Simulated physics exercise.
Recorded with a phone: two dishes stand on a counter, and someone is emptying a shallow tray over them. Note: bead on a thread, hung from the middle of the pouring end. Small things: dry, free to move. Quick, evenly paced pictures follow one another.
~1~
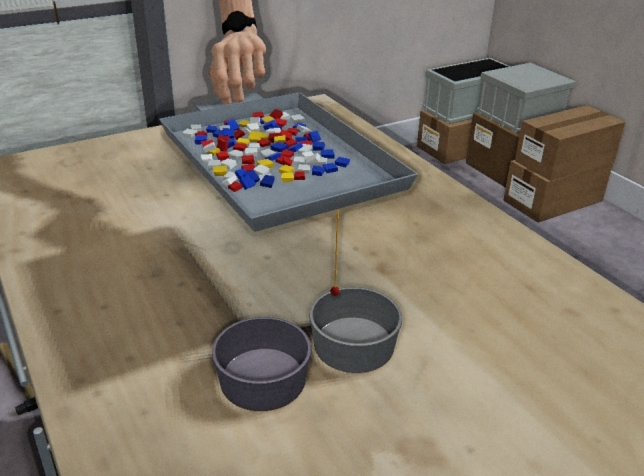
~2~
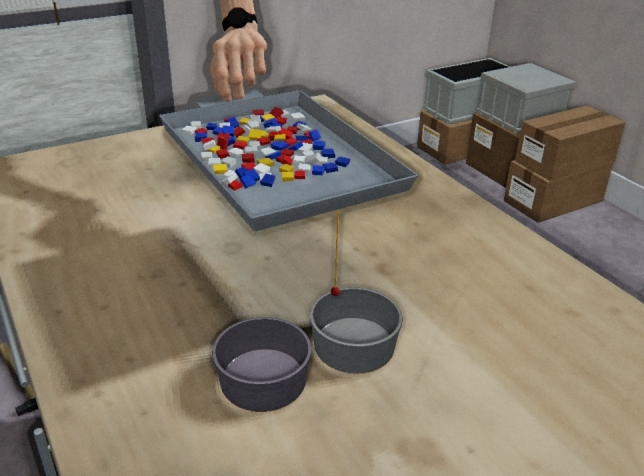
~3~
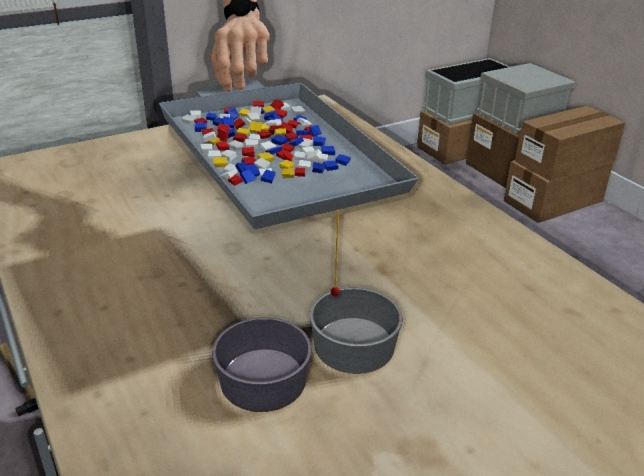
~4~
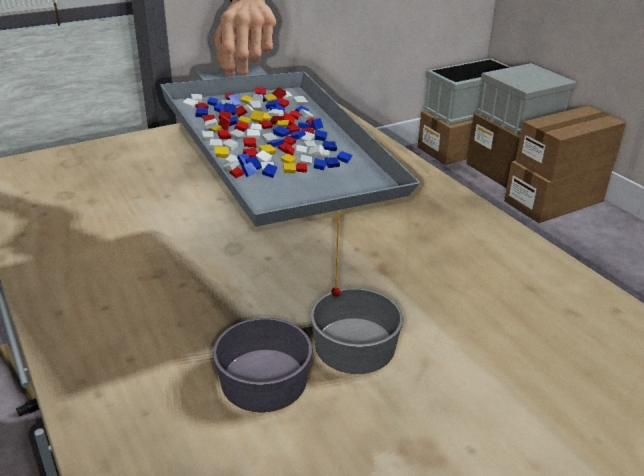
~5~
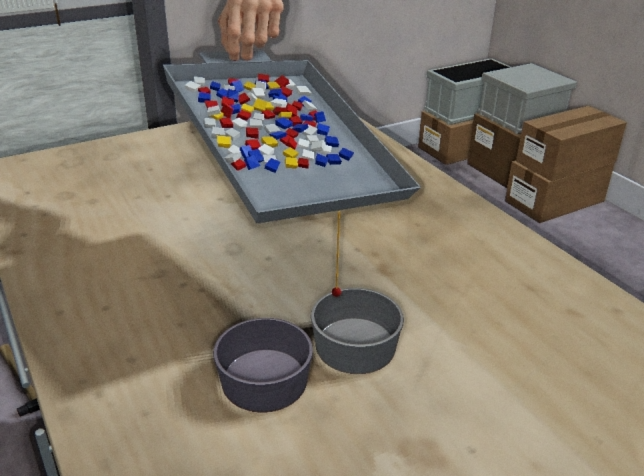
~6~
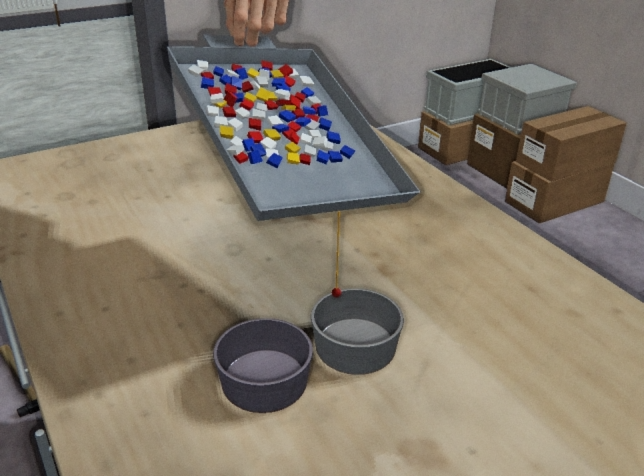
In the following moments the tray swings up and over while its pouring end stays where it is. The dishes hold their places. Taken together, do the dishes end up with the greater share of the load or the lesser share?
Most gets spilled.
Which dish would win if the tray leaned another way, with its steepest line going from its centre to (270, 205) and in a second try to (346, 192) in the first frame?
Outcome by order - one: Left side; two: Right side.
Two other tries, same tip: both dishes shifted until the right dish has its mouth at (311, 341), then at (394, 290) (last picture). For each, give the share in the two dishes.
You'd get near 0 per cent and afterwards near 80 per cent.
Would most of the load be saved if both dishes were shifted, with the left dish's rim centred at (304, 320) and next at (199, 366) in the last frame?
At place one in excess of half; at place two not up to half.
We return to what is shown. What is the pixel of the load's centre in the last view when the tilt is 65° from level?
The load is centred near (385, 194).
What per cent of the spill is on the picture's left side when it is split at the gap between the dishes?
I'd put it at around 0 per cent.
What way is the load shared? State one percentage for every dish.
Per cent held at the end: Left dish 0, right dish 10.
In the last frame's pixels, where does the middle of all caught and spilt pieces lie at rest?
Near (412, 322), more or less.
Soon after the last picture, tray tipped steeply; most on the tray; about a quarter in the air.
A little later, tray tipped past a quarter turn; a small part on the tray; a small part in the right dish; about two thirds outside both; about a quarter in the air.
Later still, tray tipped past a quarter turn; a small part in the right dish; most outside both.
At rest, tray tipped past a quarter turn; none in the left dish; a small part in the right dish; most outside both.
